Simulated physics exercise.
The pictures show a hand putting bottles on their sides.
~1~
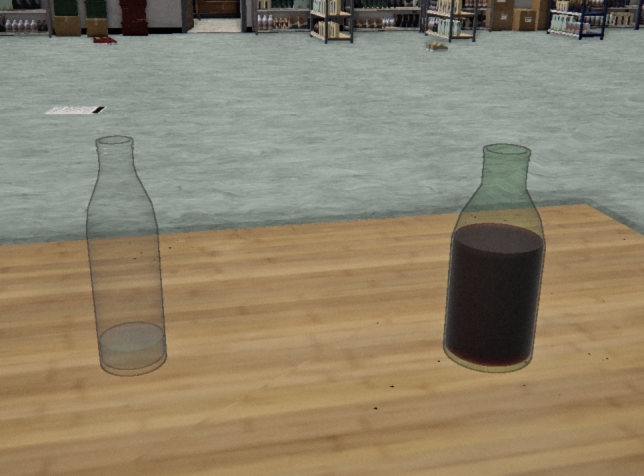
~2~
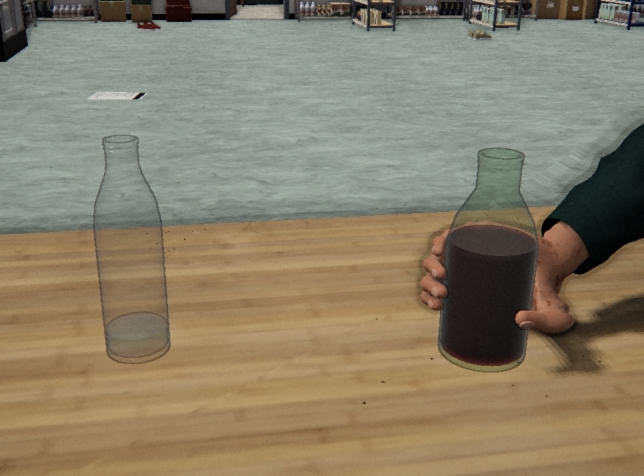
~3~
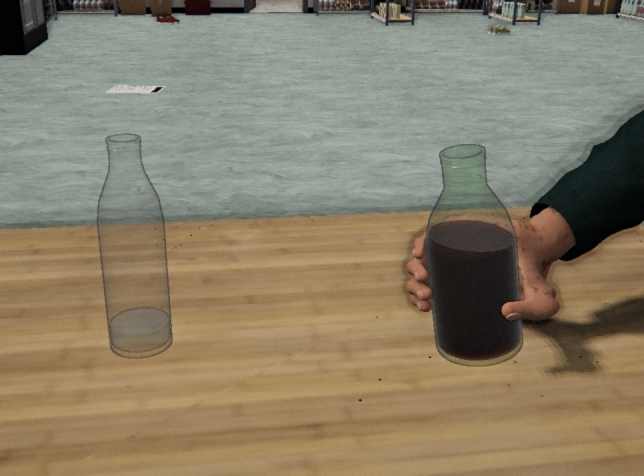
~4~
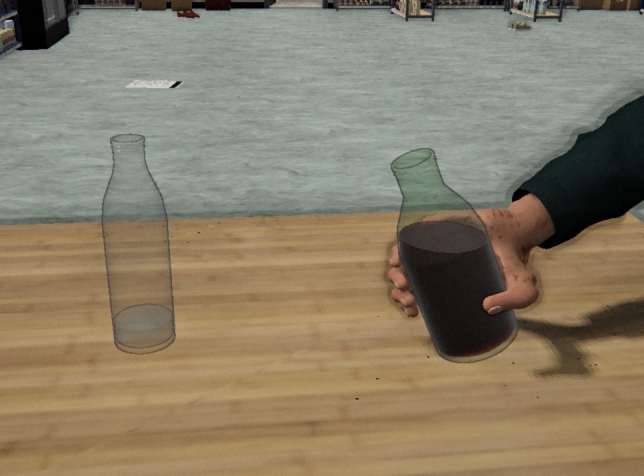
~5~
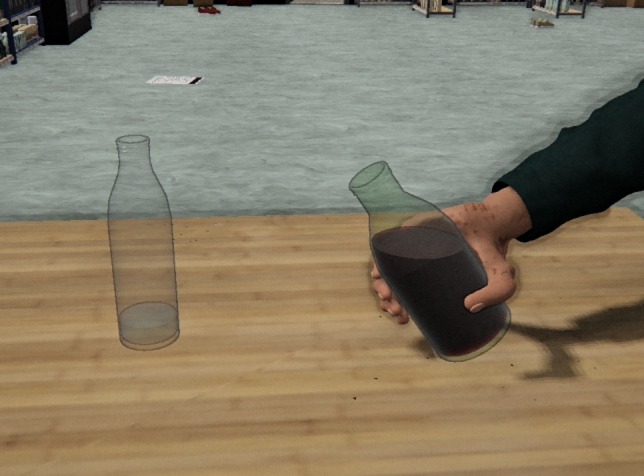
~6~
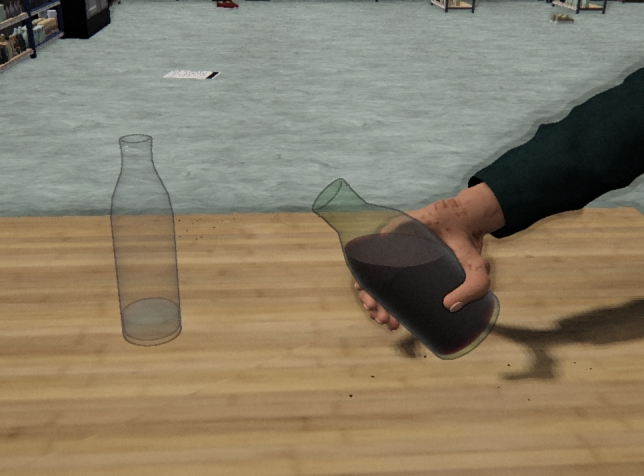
A hand reaches in from the right, grasps the wider bottle of dark liquid on a wooden surface, and tilts it steadily leftward, while a slimmer, nearly empty clear bottle stands upright on the left.
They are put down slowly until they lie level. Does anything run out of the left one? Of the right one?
The left bottle keeps it in; the right bottle leaks.
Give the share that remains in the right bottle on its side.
I make it 30 per cent.
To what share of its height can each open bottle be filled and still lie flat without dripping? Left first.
First 20 %, second 18 %.
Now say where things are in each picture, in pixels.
Both stand upright; right bottle (497, 252) about half full, open; left bottle (124, 253) nearly empty, open, in the first picture.
A hand takes the right bottle; right bottle about half full, surface at (492, 240); left bottle nearly empty, surface at (137, 326), in the second picture.
The right bottle is going over; right bottle (471, 249) about half full; left bottle (132, 243) nearly empty, in the third picture.
The right bottle is going over; right bottle (445, 249) tipped 20°; left bottle nearly empty, surface at (143, 318), in the fourth picture.
The right bottle is going over; right bottle (421, 255) tipped 35°; left bottle (141, 240) nearly empty, in the fifth picture.
The right bottle is going over; right bottle (397, 261) tipped 45°, open; left bottle nearly empty, surface at (150, 311), open, in the sixth picture.
Soon after, the right bottle is nearly down; right bottle, nothing comes out.
Later, the right bottle lies flat; right bottle, it is running out of the neck.
In the end, both lie flat; right bottle, it is running out of the neck; left bottle, nothing comes out.
